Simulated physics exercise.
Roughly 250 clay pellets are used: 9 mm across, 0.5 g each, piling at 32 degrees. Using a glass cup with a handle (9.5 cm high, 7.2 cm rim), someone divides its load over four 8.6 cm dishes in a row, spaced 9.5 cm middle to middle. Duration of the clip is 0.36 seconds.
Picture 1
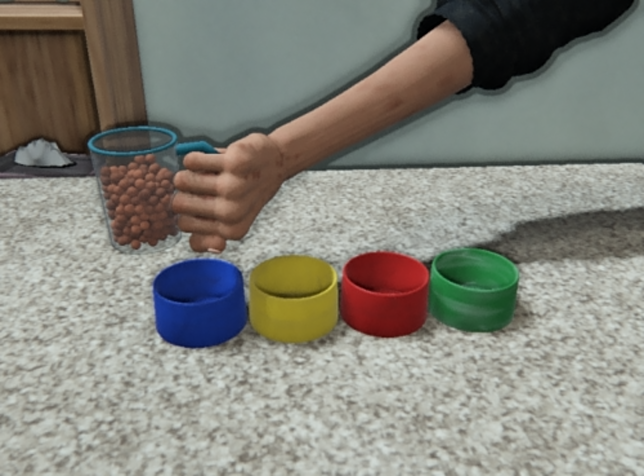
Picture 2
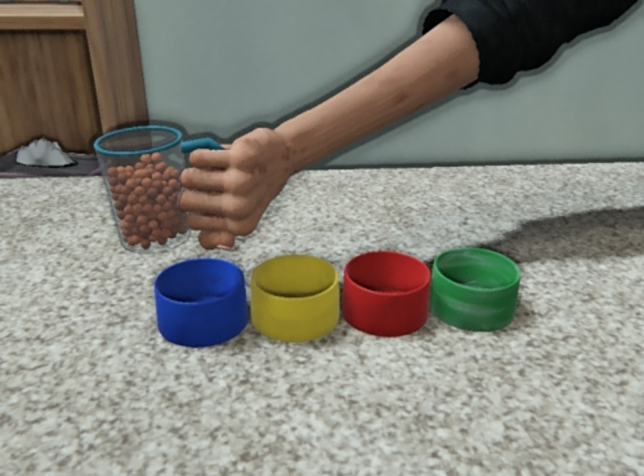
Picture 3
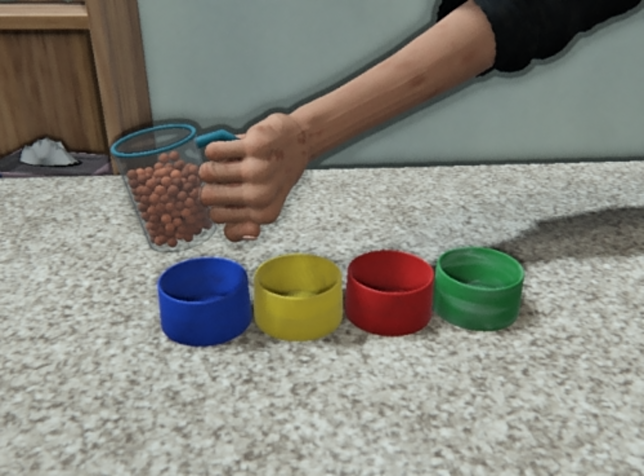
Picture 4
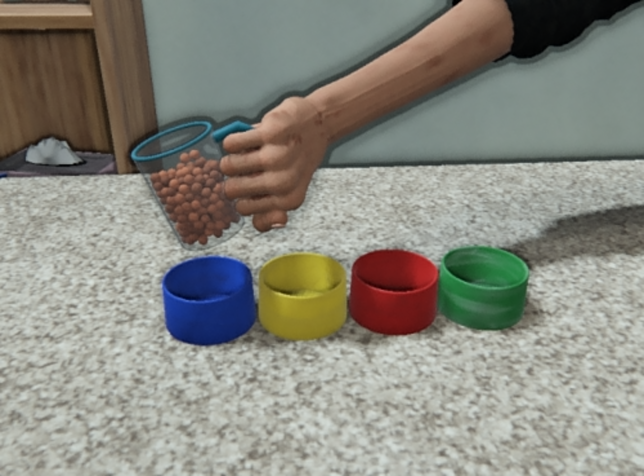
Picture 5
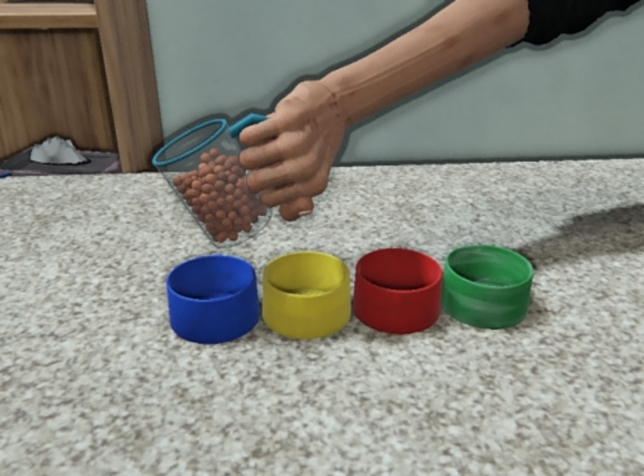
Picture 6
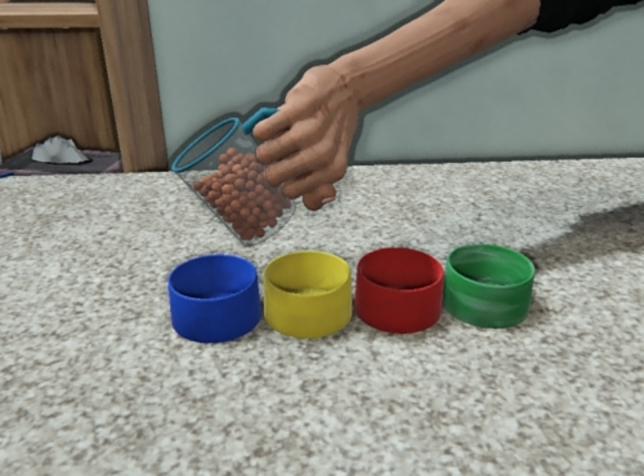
On a speckled countertop, a hand moves a glass cup of brown pellets right, tilting it left behind four colored dishes.
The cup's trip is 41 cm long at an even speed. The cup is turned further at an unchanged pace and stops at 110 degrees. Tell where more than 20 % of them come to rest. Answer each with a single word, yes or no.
Red yes, blue no, green yes, yellow no, counter no.
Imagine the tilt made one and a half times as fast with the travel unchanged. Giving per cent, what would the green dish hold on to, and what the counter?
Then green ends at 20 and the counter at 10.
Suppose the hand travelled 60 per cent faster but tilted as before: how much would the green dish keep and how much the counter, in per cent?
Then the green dish gets 100 and the counter 0.
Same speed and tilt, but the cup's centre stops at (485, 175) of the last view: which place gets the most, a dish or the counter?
The winner: Red.
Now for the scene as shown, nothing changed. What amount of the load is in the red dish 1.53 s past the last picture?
I'd say close to 50 per cent at that point.
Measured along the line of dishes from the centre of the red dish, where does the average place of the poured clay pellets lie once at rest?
About 4 cm to its right.
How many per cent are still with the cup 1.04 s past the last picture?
40 per cent.
Then, 0.62 s after the last picture, tilt 103 degrees; cup holds 100 %.
Then, 1.04 s after the last picture, tilt 110 degrees; cup holds 40 %, red 50 %.
Then, 1.53 s after the last picture, tilt 110 degrees; cup holds 10 %, red 50 %, green 30 %.
In the end, red 50 %, blue 0 %, green 40 %, yellow 0 %, counter 5 %.
